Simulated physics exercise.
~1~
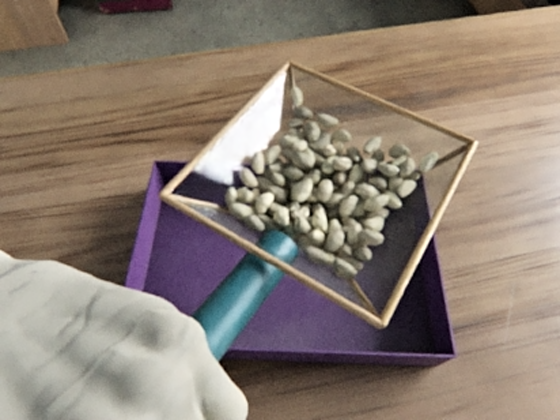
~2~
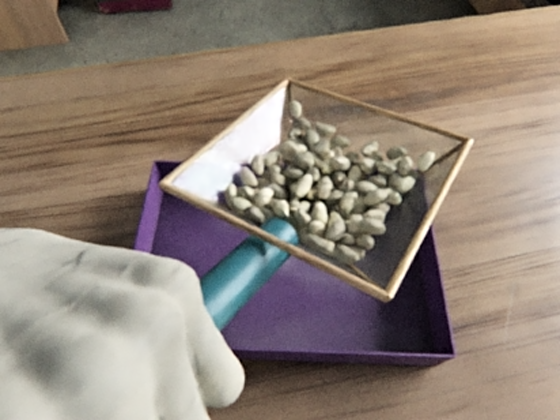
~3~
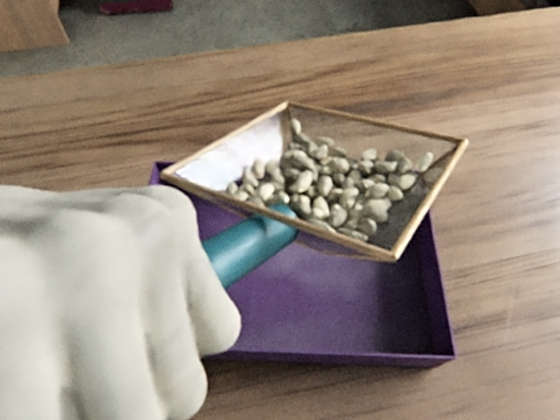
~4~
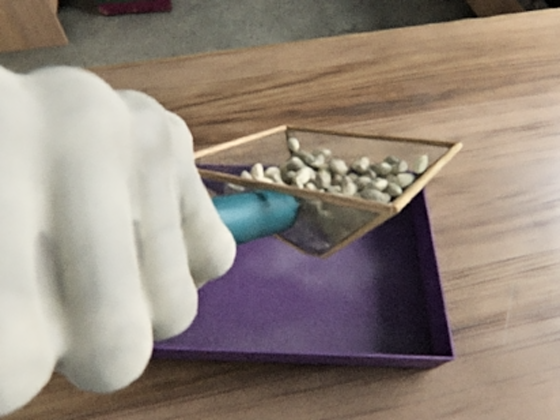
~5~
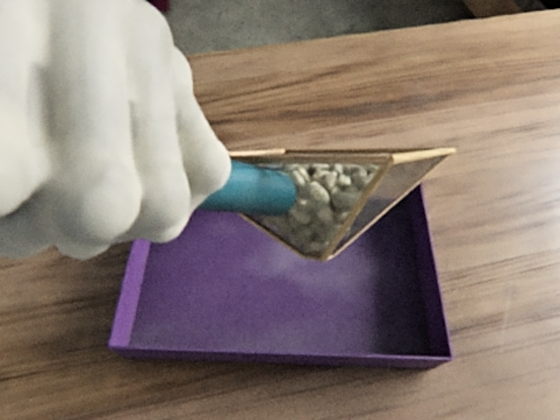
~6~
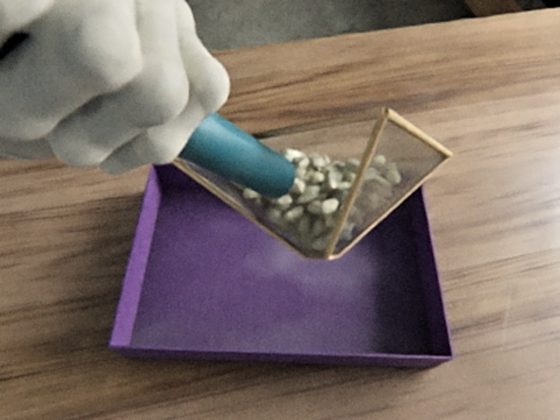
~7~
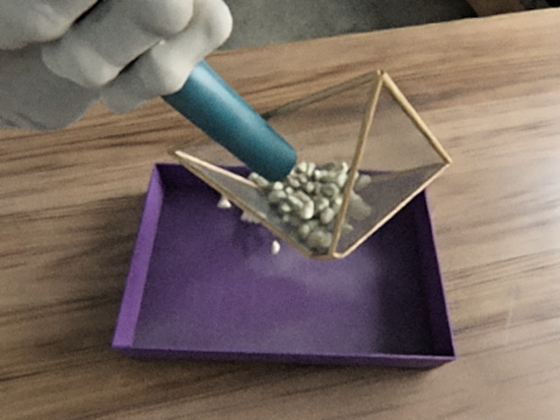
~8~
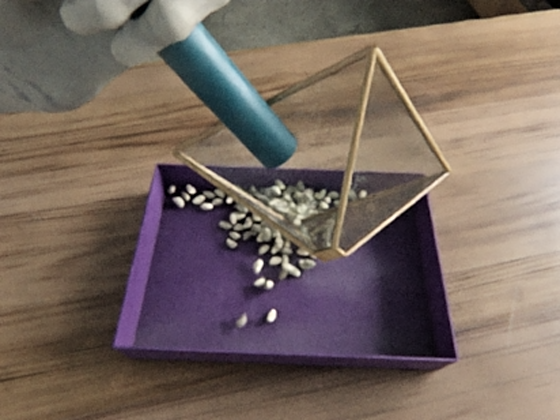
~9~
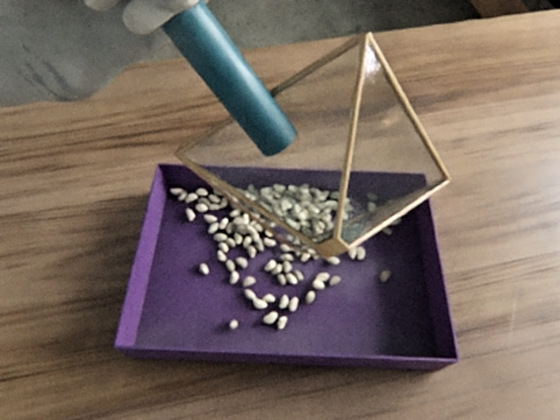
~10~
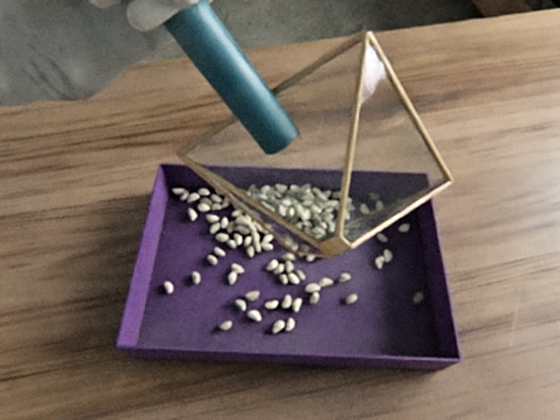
On a wooden tabletop, a white-gloved or pale, smooth hand grips the teal handle of a clear, gold-edged scoop filled with whitish beans above a shallow purple tray. The hand steadily tips the scoop, and the beans stay bunched inside as its open top turns out of view. As the tilt steepens, a few beans slip over the edge on the left, then the rest tumble out in a rush. They scatter across the tray, some rolling toward the front and right. The scoop finally stays tipped on its side, with many beans lying in the tray, thickest behind its clear panels.
